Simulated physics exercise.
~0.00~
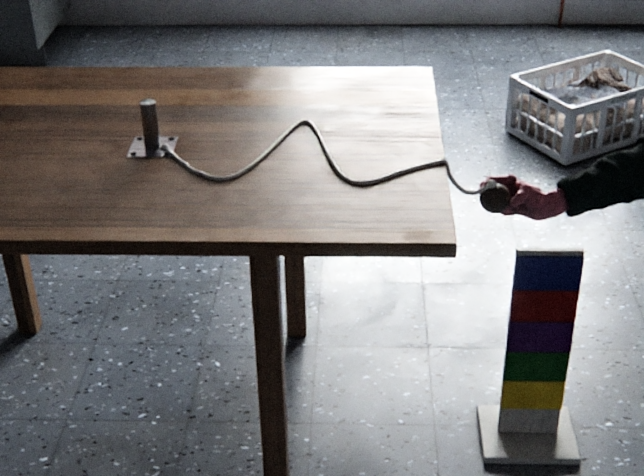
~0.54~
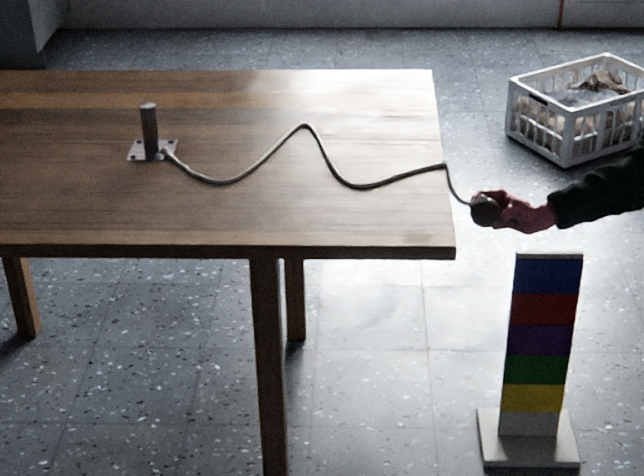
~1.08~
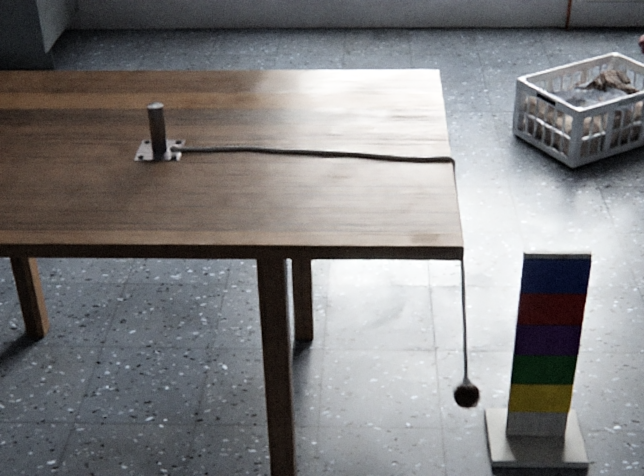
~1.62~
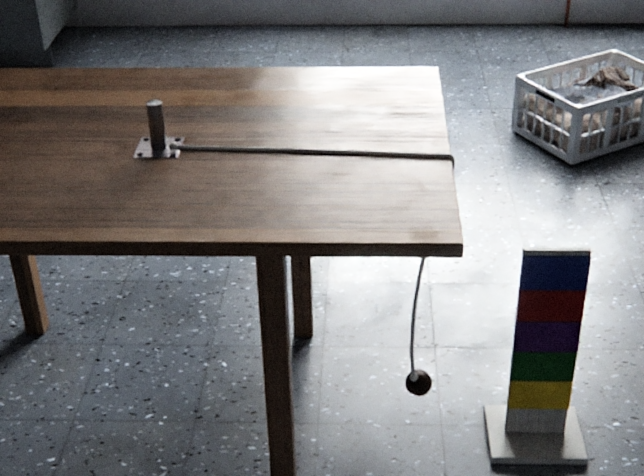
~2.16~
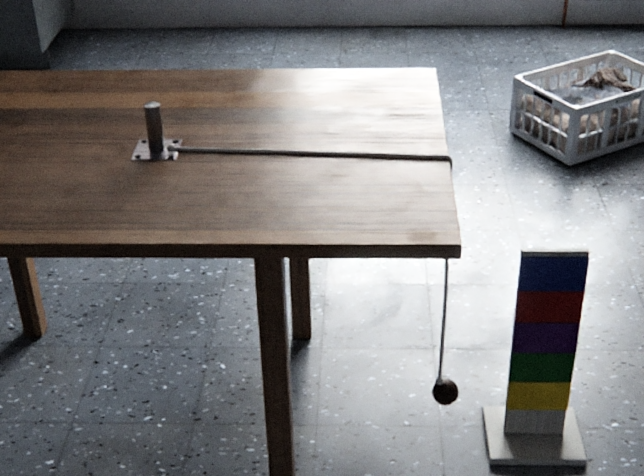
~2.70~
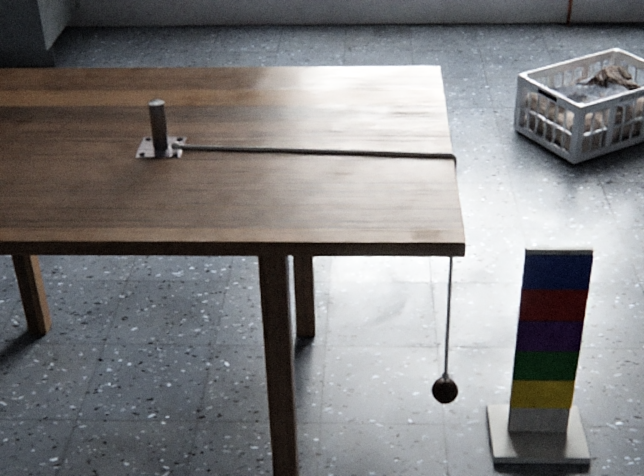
At the start, a hand holds a dark brown ball just past the right end of a wooden table, its slack lead winding back across the top to a metal post on a screwed plate. A stand with blue, red, purple, green and yellow bands is on the floor nearby. The hand shifts the ball slightly left and down, then lets go and draws away. The ball drops and the lead pulls straight over the table's edge. It swings left beneath the tabletop, then back right. Finally it hangs below the edge, its centre level with the yellow band.
